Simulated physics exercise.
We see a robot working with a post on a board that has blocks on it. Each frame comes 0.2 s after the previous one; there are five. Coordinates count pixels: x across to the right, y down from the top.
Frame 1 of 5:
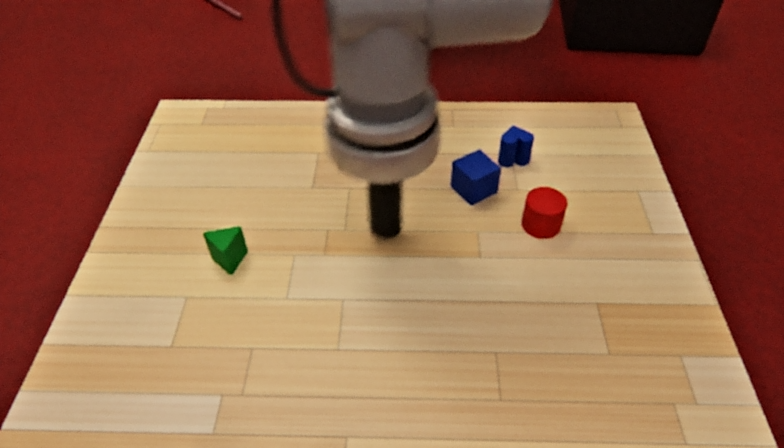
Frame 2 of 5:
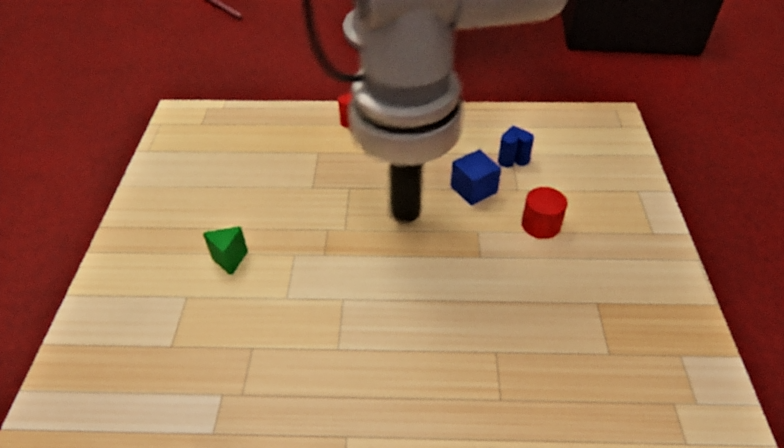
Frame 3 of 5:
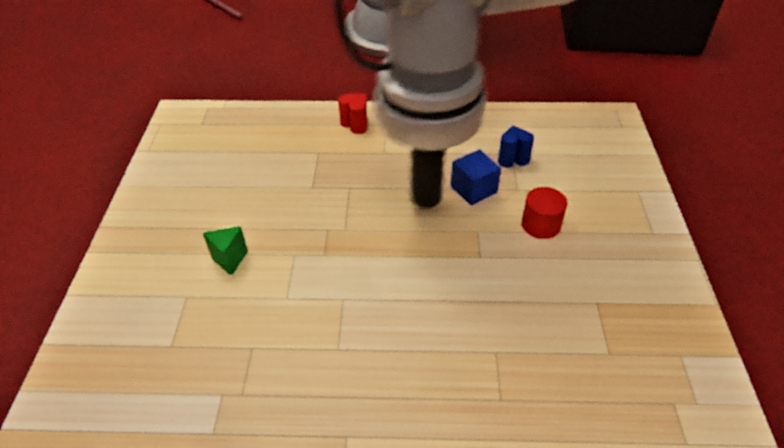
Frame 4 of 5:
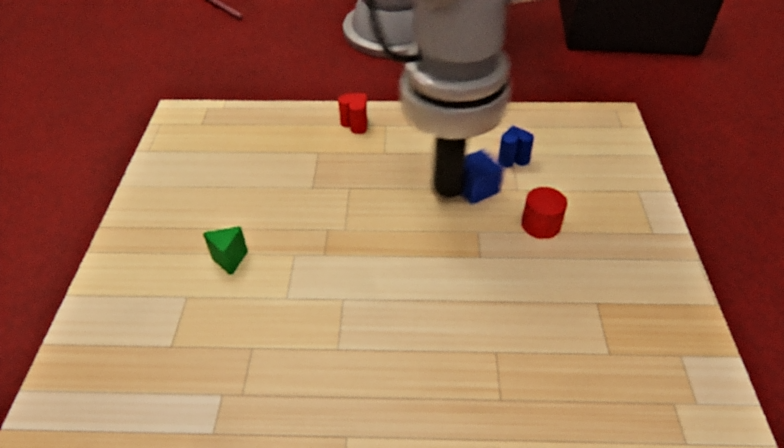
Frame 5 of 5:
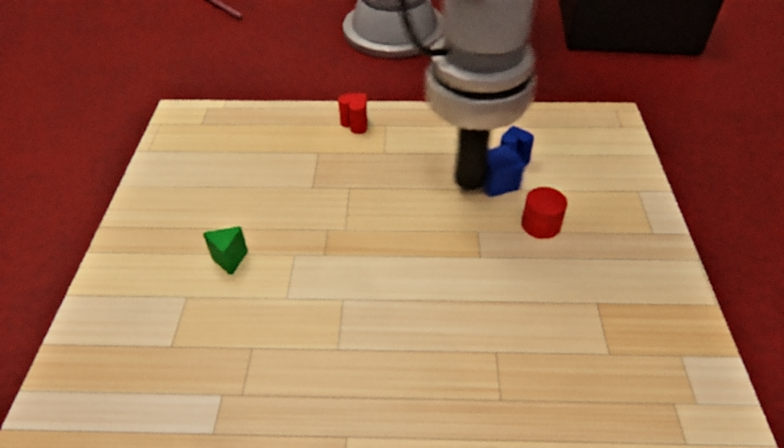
Robot arm moving a black post right across a wooden board, nudging a blue cube rightward near other small coloured blocks.
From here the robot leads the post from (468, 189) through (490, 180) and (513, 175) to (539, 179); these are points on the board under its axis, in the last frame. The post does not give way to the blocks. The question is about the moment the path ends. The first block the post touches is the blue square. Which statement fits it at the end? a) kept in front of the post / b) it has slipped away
The correct letter is a.
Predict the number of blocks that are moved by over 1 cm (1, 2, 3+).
Number moved: 1.
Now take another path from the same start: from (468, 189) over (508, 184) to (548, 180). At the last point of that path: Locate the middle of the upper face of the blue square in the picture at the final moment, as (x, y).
It should be at about (579, 144).
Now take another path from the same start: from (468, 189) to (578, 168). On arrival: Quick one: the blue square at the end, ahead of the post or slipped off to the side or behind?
At the end of the path, the post is still pushing the blue square ahead of it.
On the path given first. Halfway along, post at (503, 167); blue square at (539, 151), turned 20° clockwise.
At the end, post at (541, 170); blue square at (577, 152); blue heart-shaped block at (518, 133); red circular block still.
